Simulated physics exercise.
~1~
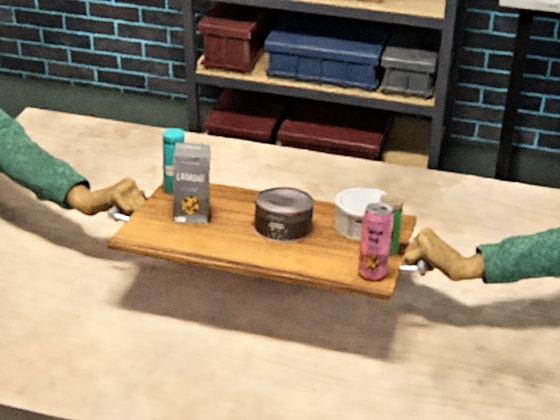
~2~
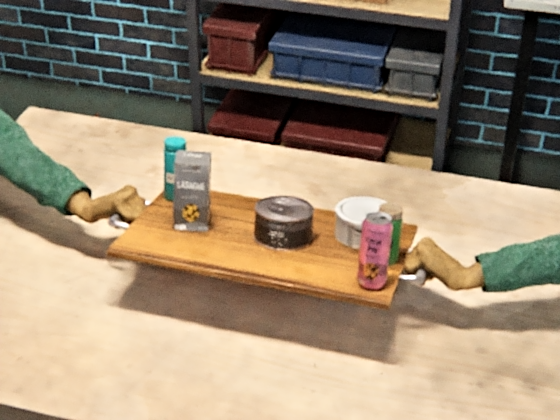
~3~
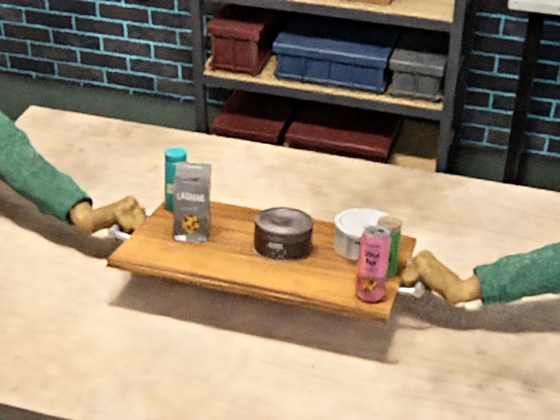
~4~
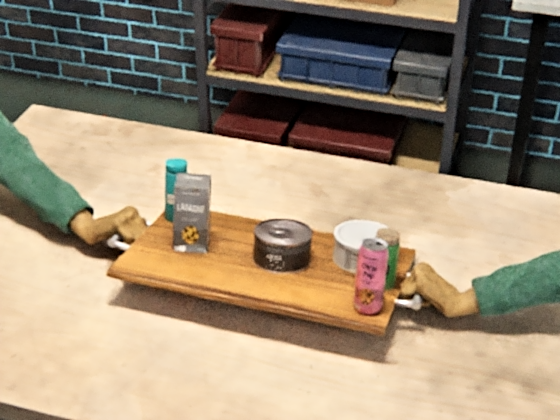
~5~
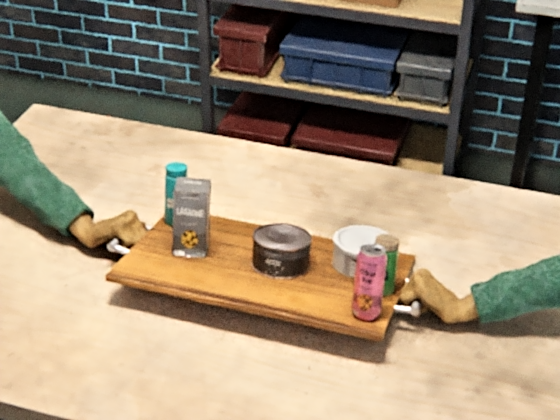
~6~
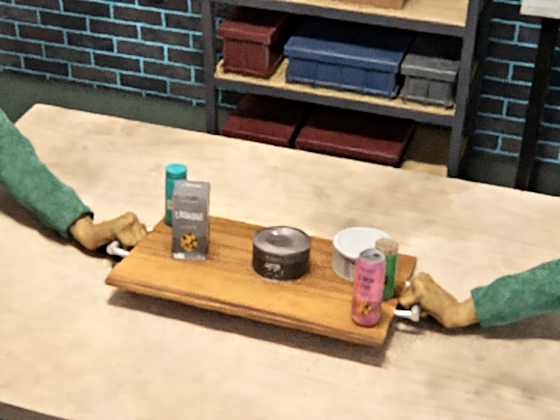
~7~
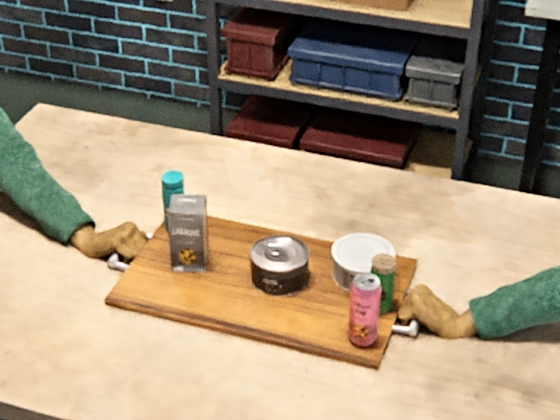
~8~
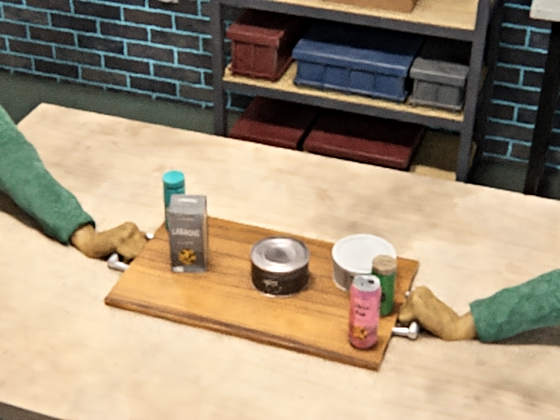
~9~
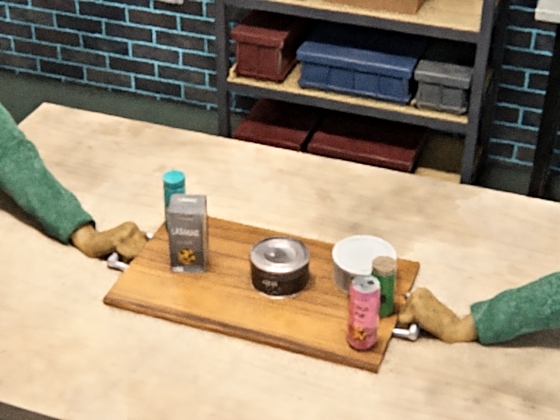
Wooden tray of six closed containers being lowered by two gloved hands onto a table, settling flat with everything still standing.
